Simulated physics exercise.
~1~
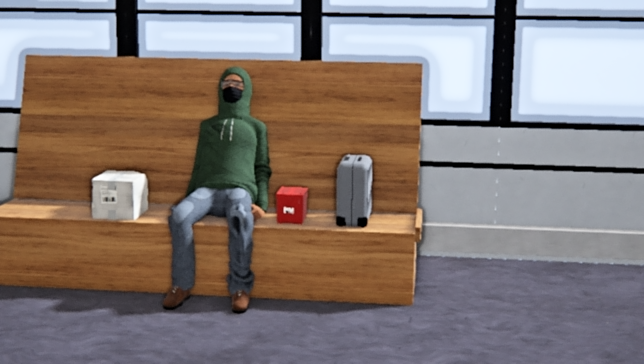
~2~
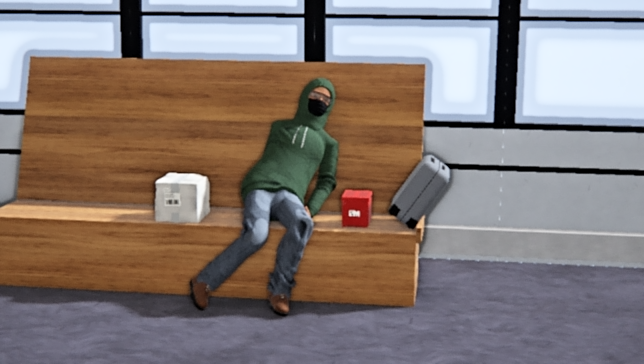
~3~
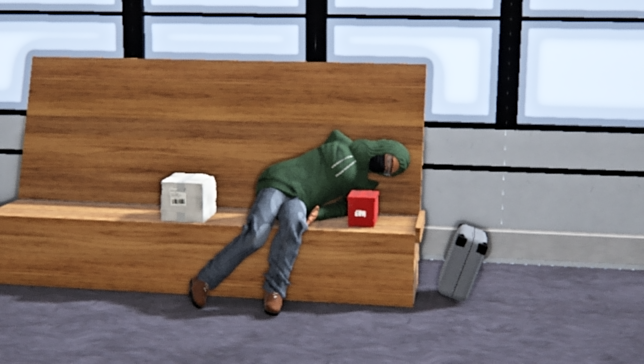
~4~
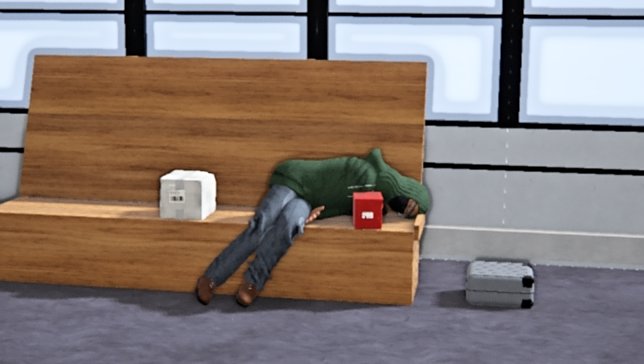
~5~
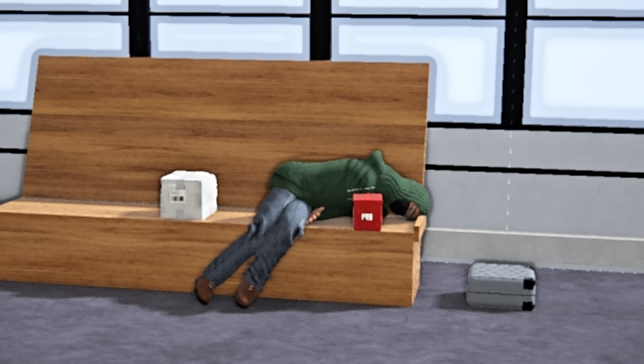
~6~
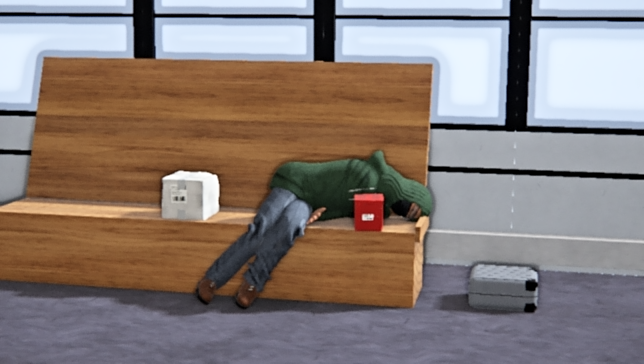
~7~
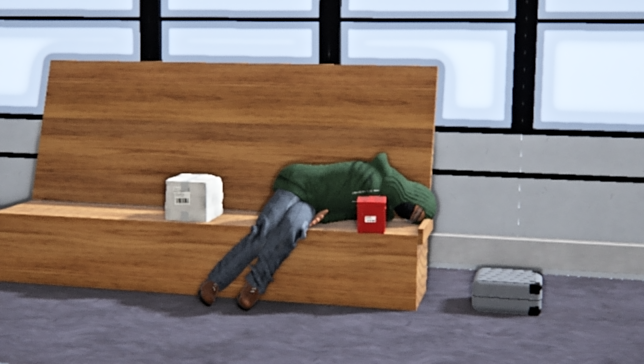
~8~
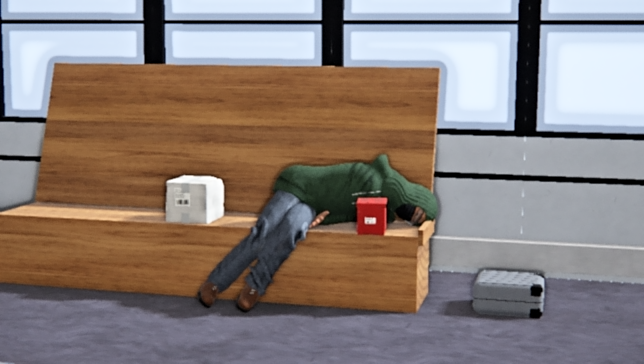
Masked commuter in green hoodie sliding right and slumping over on wooden bench, grey case toppling to floor, red and white boxes staying.
